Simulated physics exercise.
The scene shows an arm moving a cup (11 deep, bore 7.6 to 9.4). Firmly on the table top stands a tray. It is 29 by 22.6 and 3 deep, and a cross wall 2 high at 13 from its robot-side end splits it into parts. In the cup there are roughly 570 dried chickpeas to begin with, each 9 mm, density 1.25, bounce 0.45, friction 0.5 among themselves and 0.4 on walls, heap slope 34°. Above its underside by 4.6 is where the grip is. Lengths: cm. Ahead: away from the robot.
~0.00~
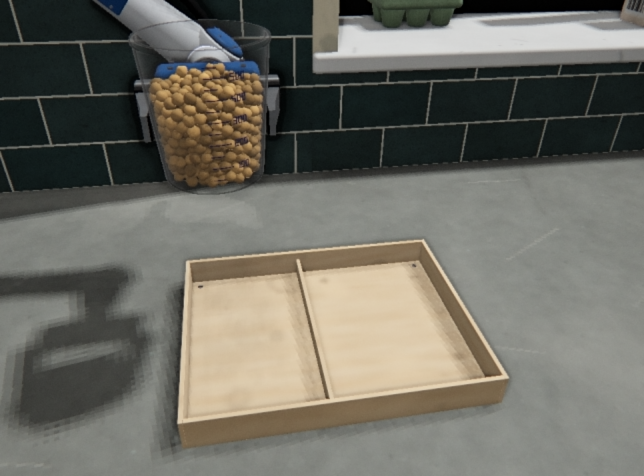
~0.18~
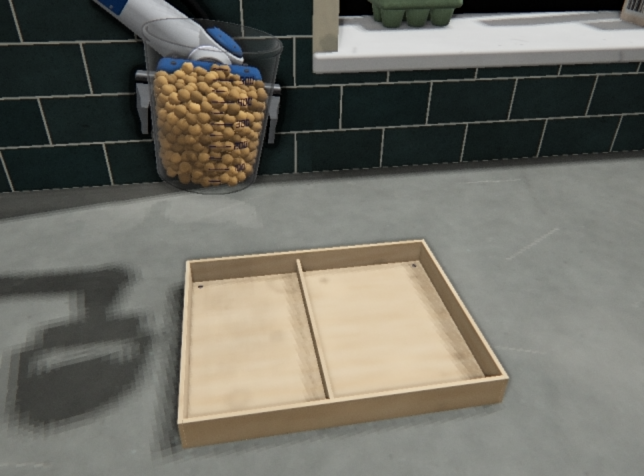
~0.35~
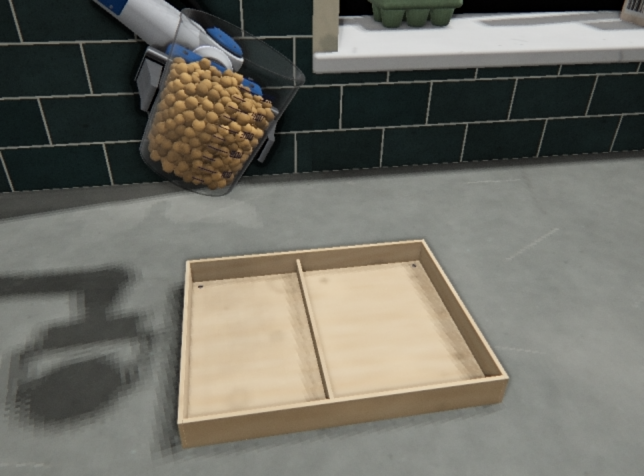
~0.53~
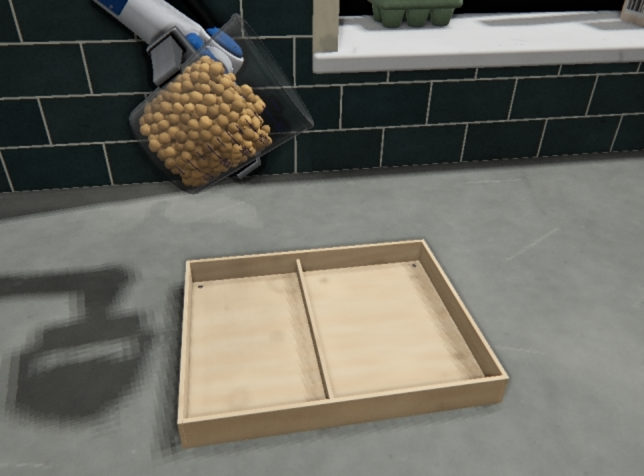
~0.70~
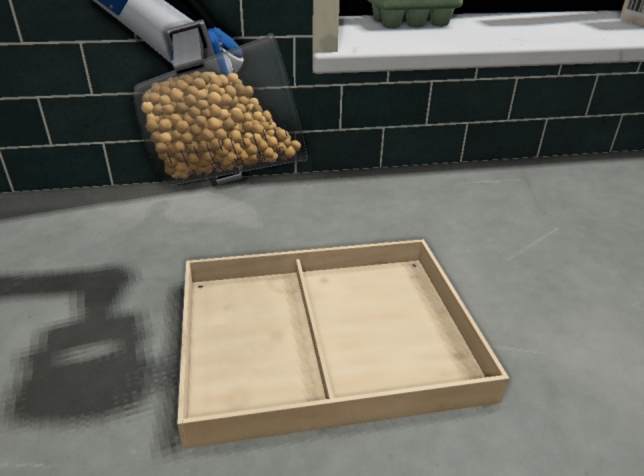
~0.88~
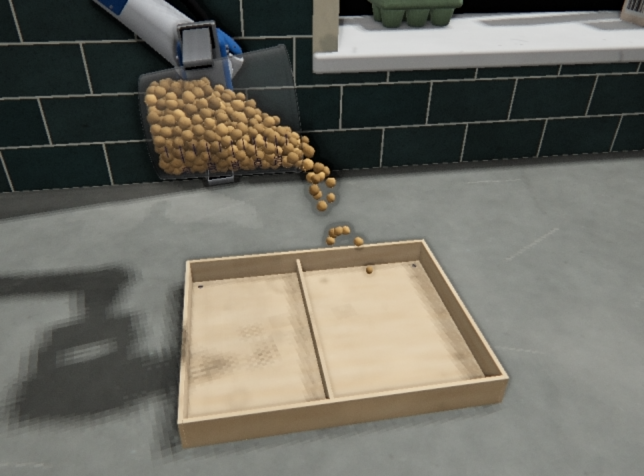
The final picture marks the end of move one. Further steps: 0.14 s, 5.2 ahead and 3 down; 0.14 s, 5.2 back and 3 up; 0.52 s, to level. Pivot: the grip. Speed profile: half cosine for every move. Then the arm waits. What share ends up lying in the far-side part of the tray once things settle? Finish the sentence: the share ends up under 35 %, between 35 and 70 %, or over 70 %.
The share ends up between 35 and 70 %.
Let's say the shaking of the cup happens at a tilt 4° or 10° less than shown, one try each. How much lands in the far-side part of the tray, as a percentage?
I'd expect close to 40 and then 25 per cent.
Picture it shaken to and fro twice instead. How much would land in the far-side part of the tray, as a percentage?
I'd expect something close to 60 per cent.
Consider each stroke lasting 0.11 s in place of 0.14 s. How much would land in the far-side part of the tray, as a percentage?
Roughly 45 percent then.
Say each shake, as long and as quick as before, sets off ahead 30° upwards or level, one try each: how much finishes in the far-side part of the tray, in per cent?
Estimates, in order: 80 % then 60 %.
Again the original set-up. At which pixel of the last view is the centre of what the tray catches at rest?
Approximately (408, 323) in pixels.
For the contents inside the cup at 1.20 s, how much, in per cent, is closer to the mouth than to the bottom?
Roughly 55 %.
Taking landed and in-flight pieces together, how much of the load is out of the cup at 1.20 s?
About 45 per cent by then.
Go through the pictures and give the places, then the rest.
Cup middle at (209, 110), level; upper third of the load around (207, 98), from x 155 to 255, top at y 70; 570 in the cup, in the first picture.
Cup middle at (211, 110), tilted 8° forward; upper third of the load around (206, 97), from x 160 to 260, top at y 70, in the second picture.
Cup middle at (215, 111), tilted 29° forward; upper third of the load around (203, 97), from x 155 to 270, top at y 65, in the third picture.
Cup middle at (219, 114), tilted 56° forward; upper third of the load around (205, 97), from x 145 to 265, top at y 60, in the fourth picture.
Cup middle at (221, 118), tilted 77° forward; upper third of the load around (200, 101), from x 145 to 295, top at y 75, in the fifth picture.
Cup middle at (221, 119), tilted 85° forward; upper third of the load around (192, 107), from x 150 to 370, top at y 85; 553 in the cup, 1 in the far-side part, 16 in flight or on a rim, in the sixth picture.
After 1.20 s, tilted 84° forward, highest piece 25 above the table; 306 in the cup, 70 in the far-side part, 194 in flight or on a rim.
After 1.52 s, tilted 18° forward, highest piece 29 above the table; 282 in the cup, 260 in the far-side part, 15 on the table or floor, 12 in the robot-side part, 1 in flight or on a rim.
After 1.88 s, level, highest piece 27 above the table; 282 in the cup, 261 in the far-side part, 15 on the table or floor, 12 in the robot-side part.
After 2.93 s, level, highest piece 27 above the table; 282 in the cup, 261 in the far-side part, 15 on the table or floor, 12 in the robot-side part.
At rest, 282 in the cup, 261 in the far-side part, 15 on the table or floor, 12 in the robot-side part. That is 46 % in the far-side part of the tray.
